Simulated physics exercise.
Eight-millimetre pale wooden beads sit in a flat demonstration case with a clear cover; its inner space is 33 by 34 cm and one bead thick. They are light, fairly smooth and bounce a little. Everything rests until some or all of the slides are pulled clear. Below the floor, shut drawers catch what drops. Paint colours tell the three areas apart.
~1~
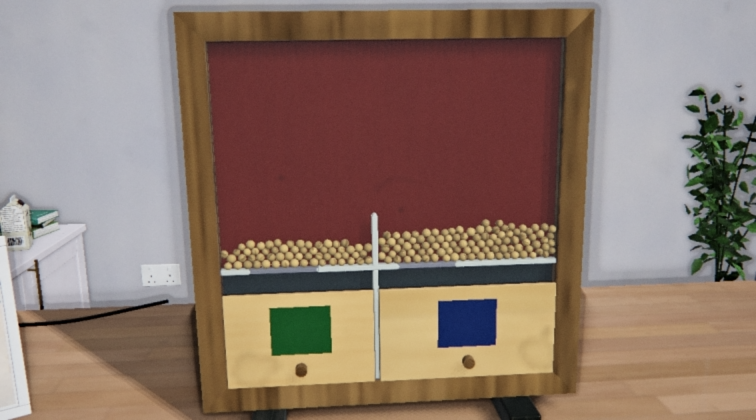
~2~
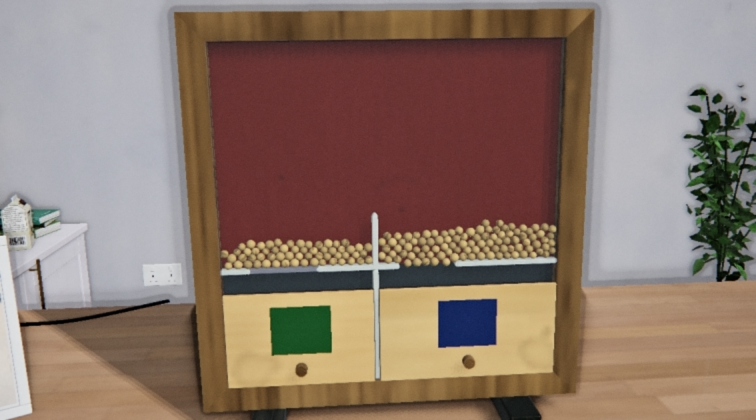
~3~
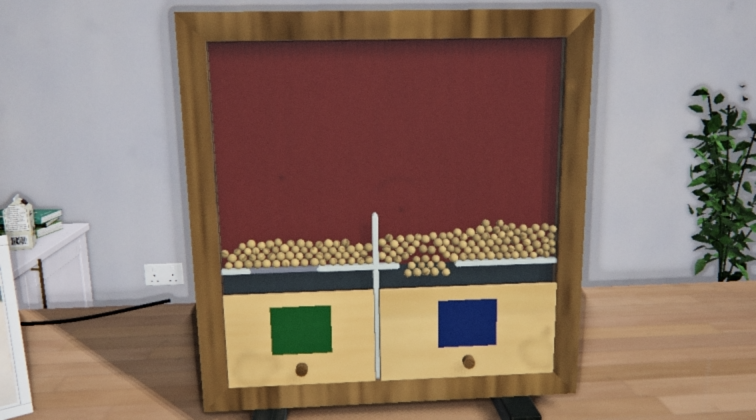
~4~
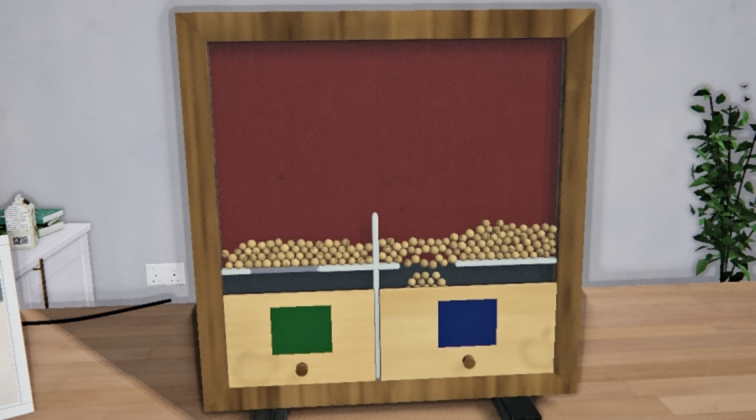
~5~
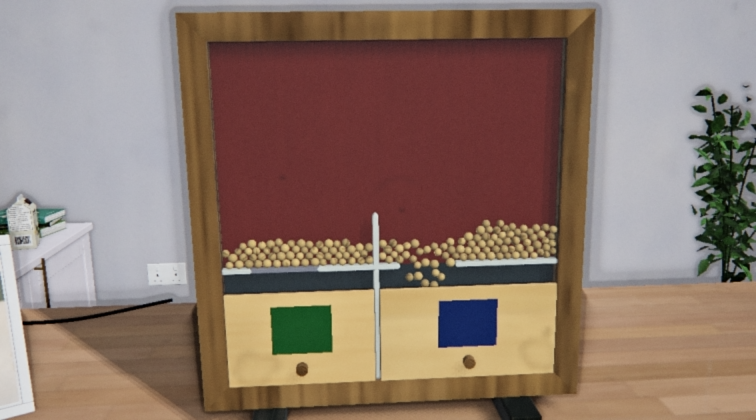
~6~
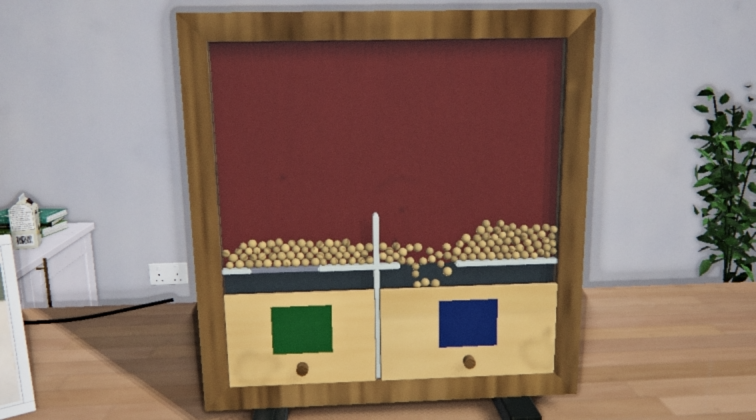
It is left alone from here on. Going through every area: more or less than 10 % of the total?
Red: More; blue: More; green: Less than 10 %.
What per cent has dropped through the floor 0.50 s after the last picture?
Roughly 30 per cent.
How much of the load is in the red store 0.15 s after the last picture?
Some 75 per cent.
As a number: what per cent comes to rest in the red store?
Some 65 per cent.
Then, 0.15 s after the last picture, 25 % are out; red 75 %, blue 25 %.
Then, 0.50 s after the last picture, 30 % are out; red 70 %, blue 30 %.
Then, 1.20 s after the last picture, 35 % are out; red 65 %, blue 35 %.
At rest 1.5 s after the last picture, 35 % are out; red 65 %, blue 35 %, green 0 %.
